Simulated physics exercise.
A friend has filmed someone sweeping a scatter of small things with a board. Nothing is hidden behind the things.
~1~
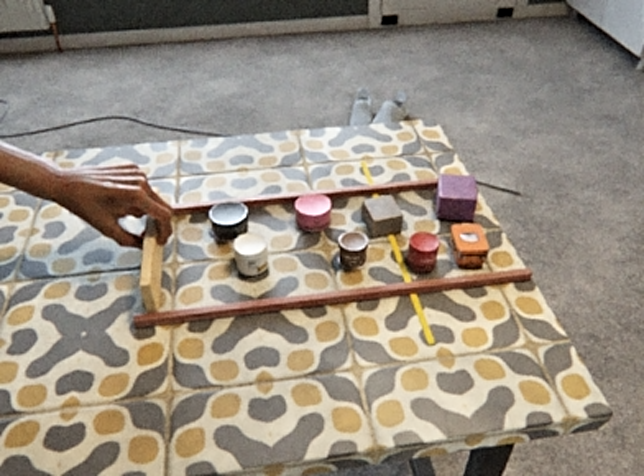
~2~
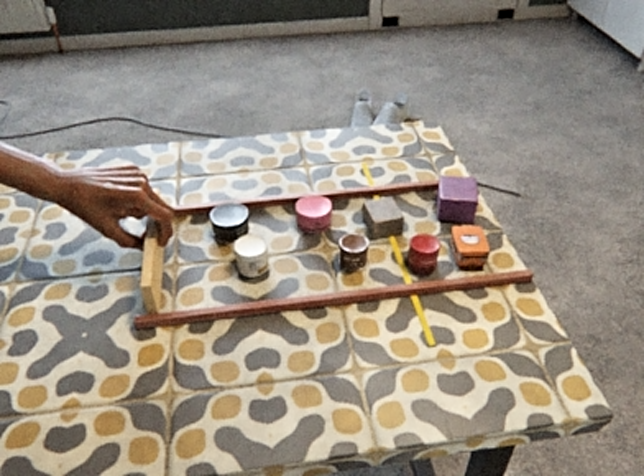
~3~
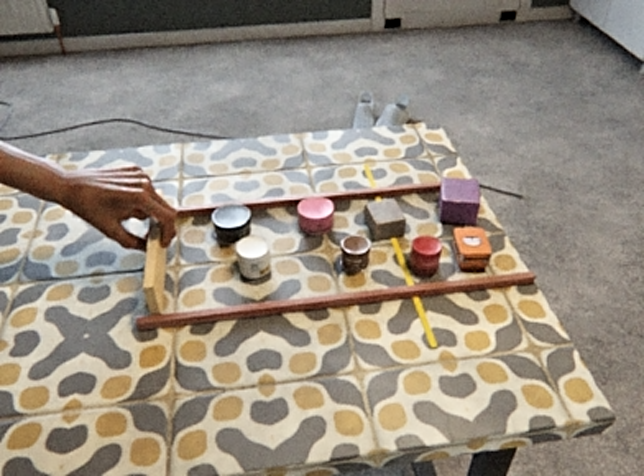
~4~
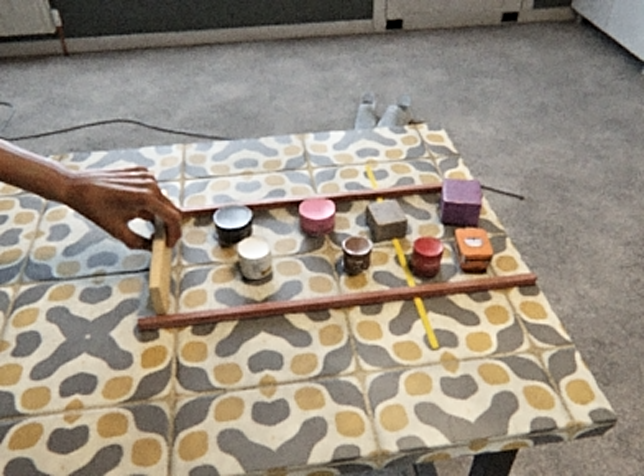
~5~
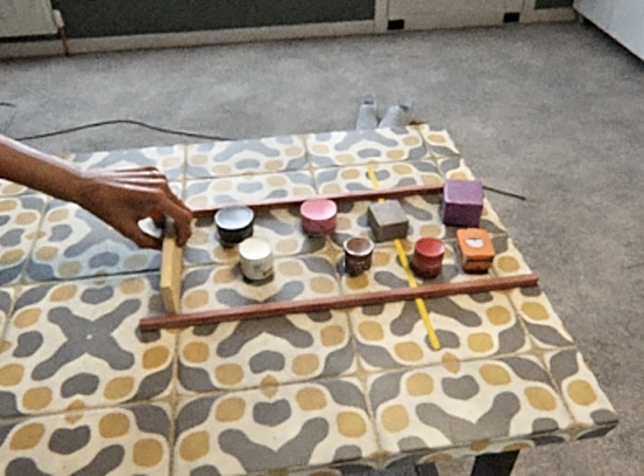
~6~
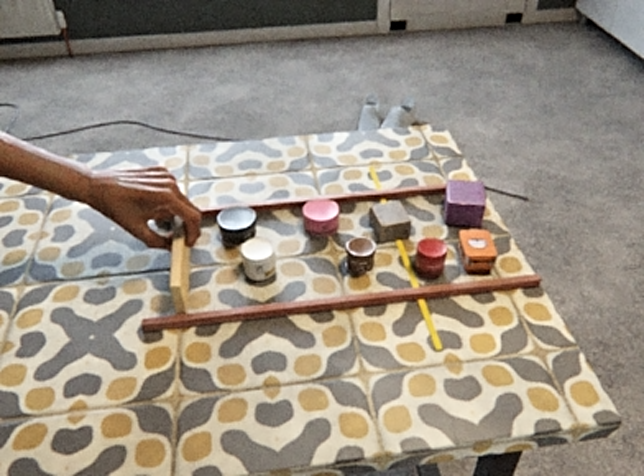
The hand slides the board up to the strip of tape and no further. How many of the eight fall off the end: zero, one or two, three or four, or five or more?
As it turns out, the number that fall off is zero.
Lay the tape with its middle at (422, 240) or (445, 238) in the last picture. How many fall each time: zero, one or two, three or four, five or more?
The falls would be not one; just one or two.
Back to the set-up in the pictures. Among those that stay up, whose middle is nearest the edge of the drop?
The purple block.
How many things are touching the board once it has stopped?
In contact: 2.
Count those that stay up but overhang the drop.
It comes to 0.
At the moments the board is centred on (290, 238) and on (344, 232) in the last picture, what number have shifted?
The counts are 3 and 5.
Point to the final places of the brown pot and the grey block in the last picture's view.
The brown pot at (439, 255), the grey block at (435, 222).
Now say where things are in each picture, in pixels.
In the first frame, purple block (456, 197); orange case (468, 246); red tub (423, 252); board (154, 247); tape (391, 237).
In the second frame, orange case (469, 248); board (154, 248).
In the third frame, red tub (425, 256); pink tub (316, 216).
In the fourth frame, purple block (460, 202); brown pot (357, 255).
In the fifth frame, orange case (474, 251); grey block (388, 221).
In the sixth frame, purple block (464, 203); orange case (476, 252); red tub (431, 258); board (182, 249); tape (399, 242).
Soon after, none off yet; purple block at rest near (464, 203); orange case at rest near (476, 252); red tub at rest near (431, 258).
In the end, the number that fall off is zero.
